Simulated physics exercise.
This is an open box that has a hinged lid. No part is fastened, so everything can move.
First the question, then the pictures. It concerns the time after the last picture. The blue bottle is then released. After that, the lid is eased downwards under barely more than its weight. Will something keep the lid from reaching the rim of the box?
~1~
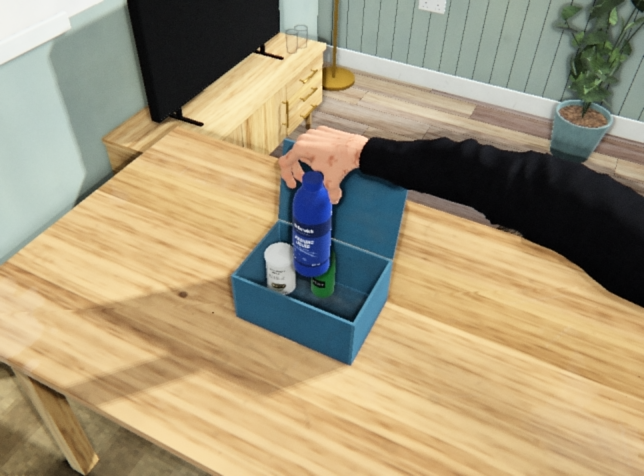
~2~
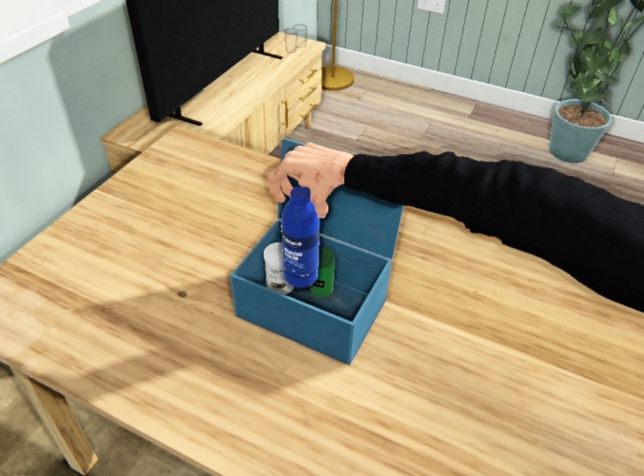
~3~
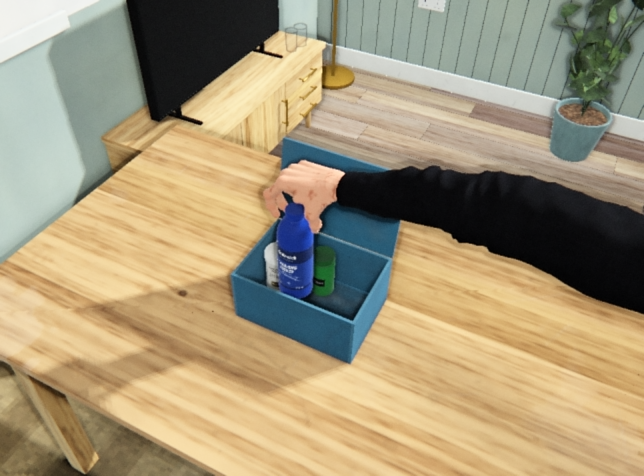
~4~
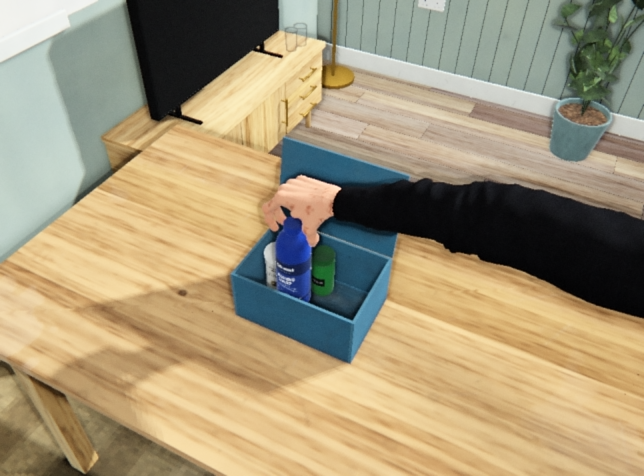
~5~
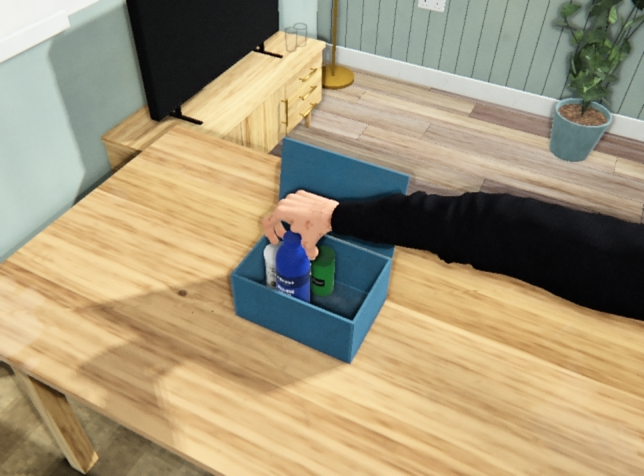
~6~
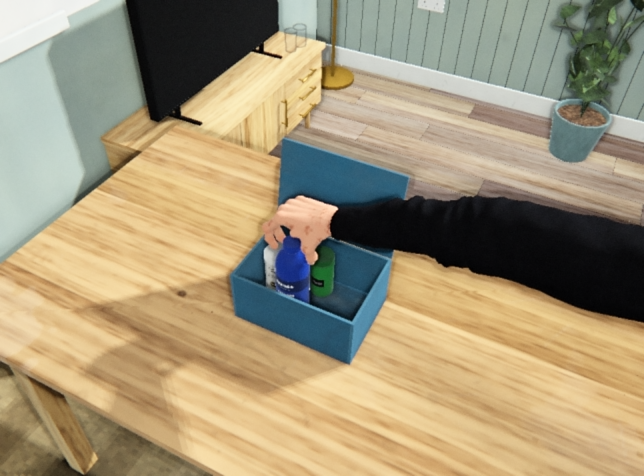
Yes, it stays propped open.
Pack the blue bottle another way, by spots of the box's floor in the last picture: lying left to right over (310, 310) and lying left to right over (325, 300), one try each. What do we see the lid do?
Case one: Lid goes down; case two: Lid goes down.
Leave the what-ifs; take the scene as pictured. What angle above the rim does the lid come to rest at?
Around 40 degrees.
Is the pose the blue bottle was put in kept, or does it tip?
As it turns out, it keeps its original angle.
Then, 1.20 s on from there, lid 85° above the rim.
Then, 1.60 s on from there, lid 53° above the rim.
Then, 2.70 s on from there, lid 38° above the rim.
In the end, lid 38° above the rim; all 3 unmoved. At the end, from the last picture's camera, blue bottle near (293, 279).
